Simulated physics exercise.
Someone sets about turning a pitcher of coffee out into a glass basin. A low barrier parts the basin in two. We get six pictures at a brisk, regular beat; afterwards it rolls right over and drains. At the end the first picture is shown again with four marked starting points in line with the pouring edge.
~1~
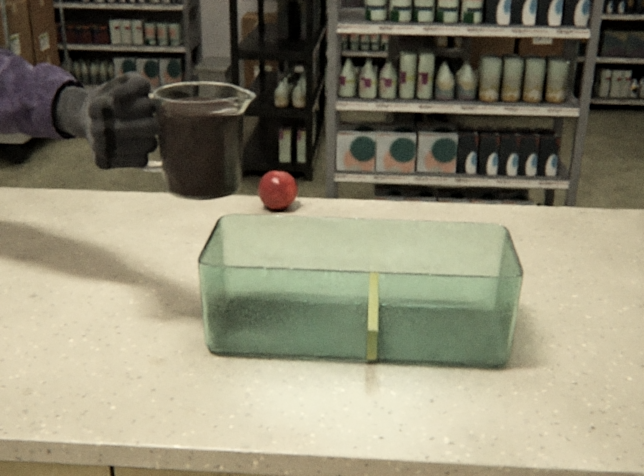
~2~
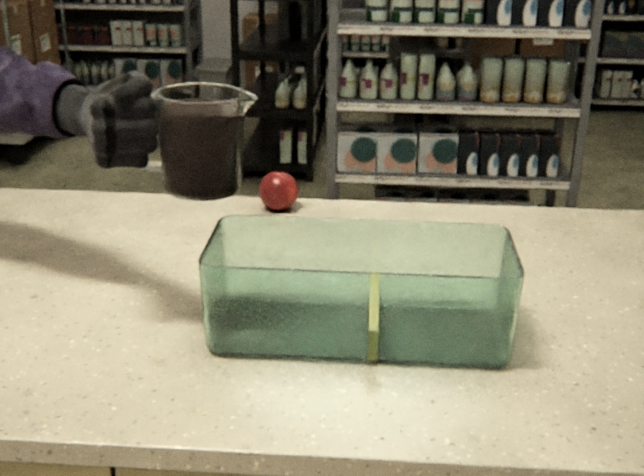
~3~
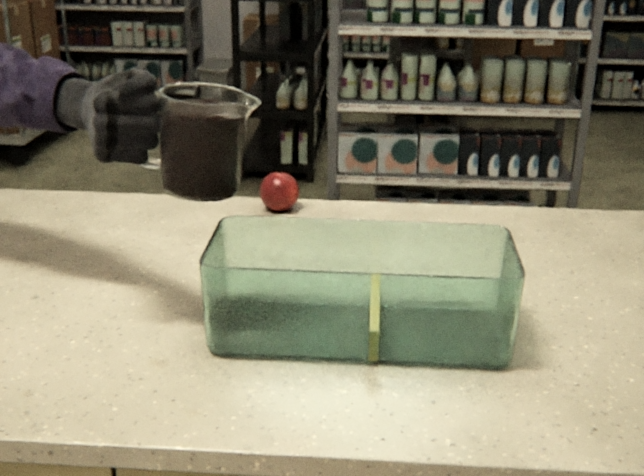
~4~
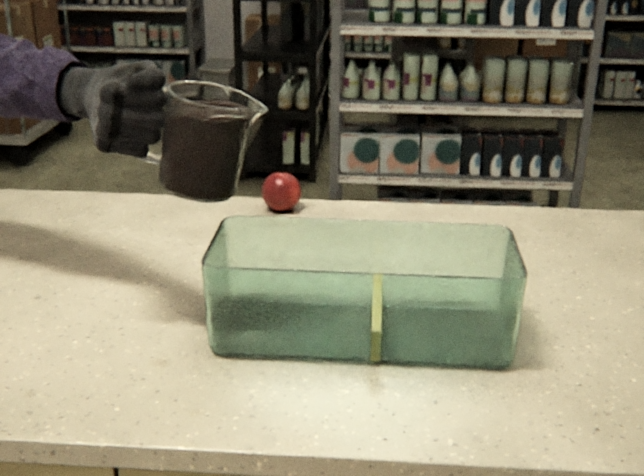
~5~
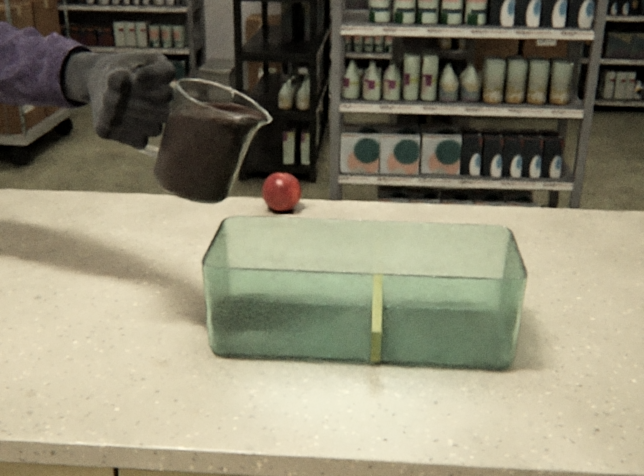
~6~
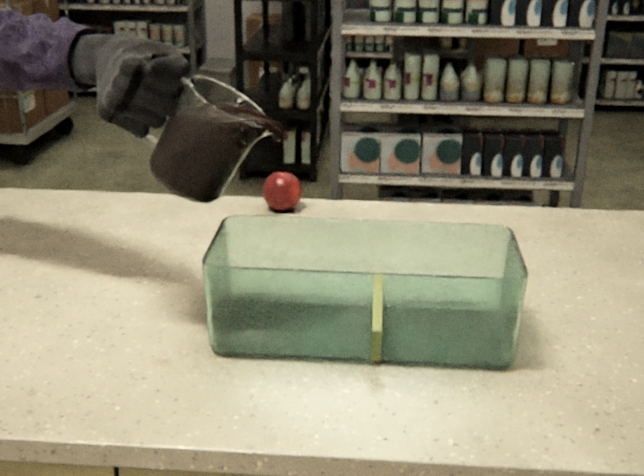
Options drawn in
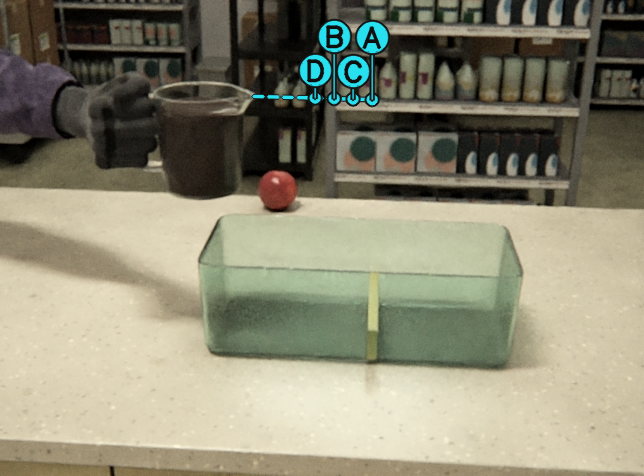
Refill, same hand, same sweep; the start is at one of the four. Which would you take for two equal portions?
The answer is spot D.
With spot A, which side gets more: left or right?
More ends on the right.
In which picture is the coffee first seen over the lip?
In picture 6.
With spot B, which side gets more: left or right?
More ends on the right.
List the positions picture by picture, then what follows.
The first frame shows upright, lip at (254, 96); basin from (206, 349) to (509, 363); top of the wall at (374, 301); nothing has left yet.
The second frame shows upright, lip at (255, 98); nothing has left yet.
The third frame shows tipped about 5°, lip at (259, 103); nothing has left yet.
The fourth frame shows tipped about 12°, lip at (266, 110); nothing has left yet.
The fifth frame shows tipped about 20°, lip at (271, 120); nothing has left yet.
The sixth frame shows tipped about 30°, lip at (275, 131); coffee is over the lip, down to (278, 137).
In cyan, A at (372, 99); B at (334, 98); C at (353, 99); D at (315, 98).
For spot A, about 5 % ends left of the wall and 94 % right of it.
For spot B, about 26 % ends left of the wall and 74 % right of it.
For spot C, about 12 % ends left of the wall and 88 % right of it.
For spot D, about 51 % ends left of the wall and 48 % right of it.
